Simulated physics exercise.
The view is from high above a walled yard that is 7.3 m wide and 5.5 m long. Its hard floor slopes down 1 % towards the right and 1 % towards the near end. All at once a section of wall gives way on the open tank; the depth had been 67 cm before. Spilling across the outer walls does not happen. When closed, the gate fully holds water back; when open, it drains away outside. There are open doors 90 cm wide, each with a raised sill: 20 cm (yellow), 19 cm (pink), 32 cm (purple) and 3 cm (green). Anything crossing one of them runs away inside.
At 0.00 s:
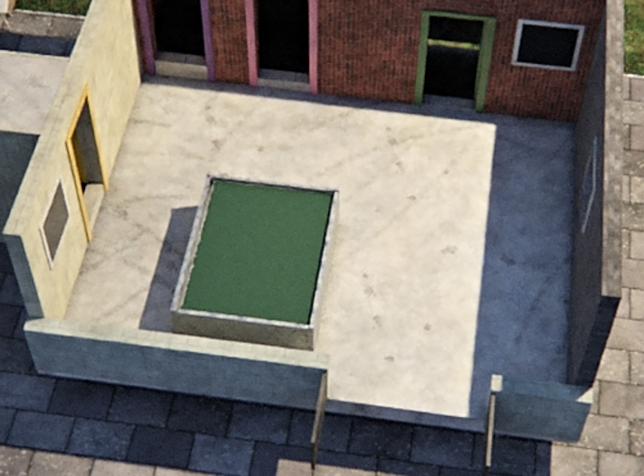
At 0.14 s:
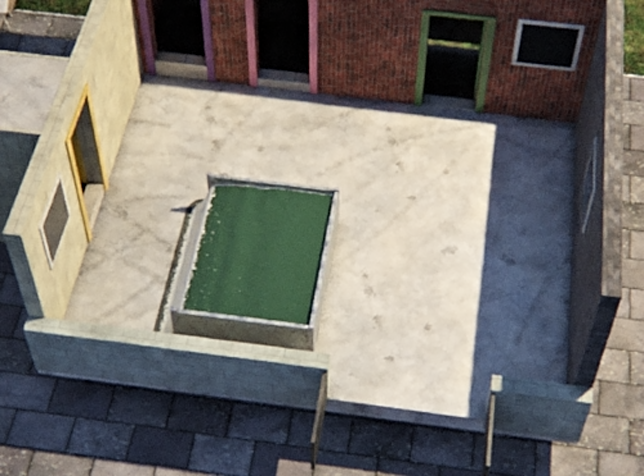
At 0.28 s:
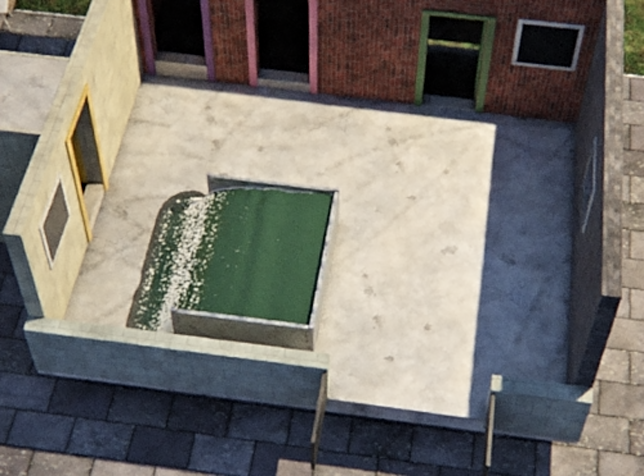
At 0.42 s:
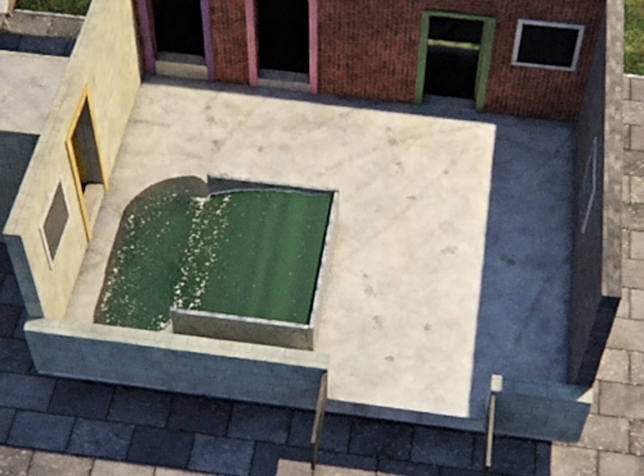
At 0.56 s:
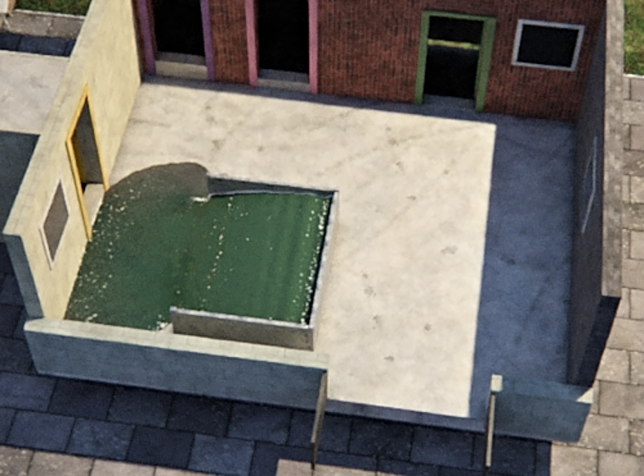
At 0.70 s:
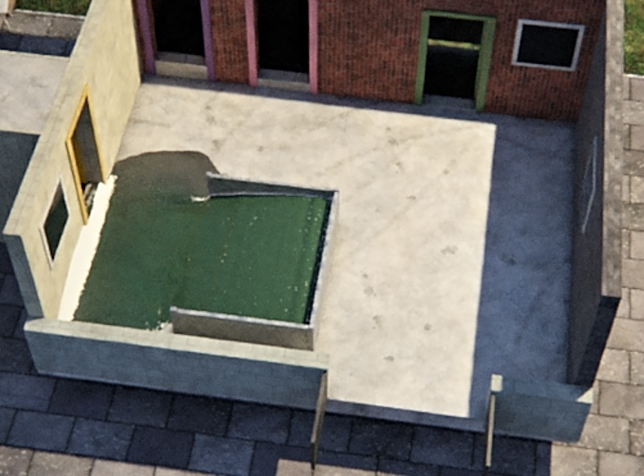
Green water pours from the tank's left side and spreads across the yard to the left wall.
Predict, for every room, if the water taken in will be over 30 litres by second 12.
Prediction: For the yellow door, over 30 litres; for the pink door, not over 30 litres; for the purple door, not over 30 litres; for the green door, not over 30 litres.
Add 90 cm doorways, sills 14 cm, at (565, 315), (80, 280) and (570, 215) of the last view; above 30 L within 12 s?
The first one doesn't reach it, the second one exceeds it, and the third one doesn't reach it.
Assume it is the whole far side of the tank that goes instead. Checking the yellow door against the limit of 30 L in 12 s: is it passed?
In that case, yellow door: Less than that.
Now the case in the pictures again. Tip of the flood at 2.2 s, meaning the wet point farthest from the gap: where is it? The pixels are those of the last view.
Roughly at pixel (142, 79).
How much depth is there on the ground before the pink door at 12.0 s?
The mean depth is around 6.0 cm.
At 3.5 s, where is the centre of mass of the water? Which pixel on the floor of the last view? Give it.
Centre: Approx. (197, 240) px.
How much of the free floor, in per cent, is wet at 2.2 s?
Some 25 per cent of the floor is wet.
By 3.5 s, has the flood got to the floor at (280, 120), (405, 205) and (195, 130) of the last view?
First spot soaked, second bone dry, third soaked.
After 1.4 s water covers 20 % of the floor and is deepest (55 cm) near (55, 346); yellow door 41 cm at the sill, 56 L in, pink door not reached, purple door not reached, green door not reached.
After 2.2 s water covers 25 % of the floor and is deepest (44 cm) near (59, 336); yellow door 36 cm at the sill, 137 L in, pink door not reached, purple door 20 cm at the sill, 0 L in, green door not reached.
After 3.5 s water covers 45 % of the floor and is deepest (28 cm) near (140, 86); yellow door 19 cm at the sill, 179 L in, pink door 12 cm at the sill, 0 L in, purple door 26 cm at the sill, 0 L in, green door not reached.
After 7.0 s water covers 85 % of the floor and is deepest (22 cm) near (59, 336); yellow door 14 cm at the sill, 181 L in, pink door 7 cm at the sill, 0 L in, purple door 8 cm at the sill, 0 L in, green door 3 cm at the sill, 2 L in.
After 12.0 s water covers 95 % of the floor and is deepest (14 cm) near (559, 414); yellow door 5 cm at the sill, 181 L in, pink door 6 cm at the sill, 0 L in, purple door 6 cm at the sill, 0 L in, green door 3 cm at the sill, 3 L in.
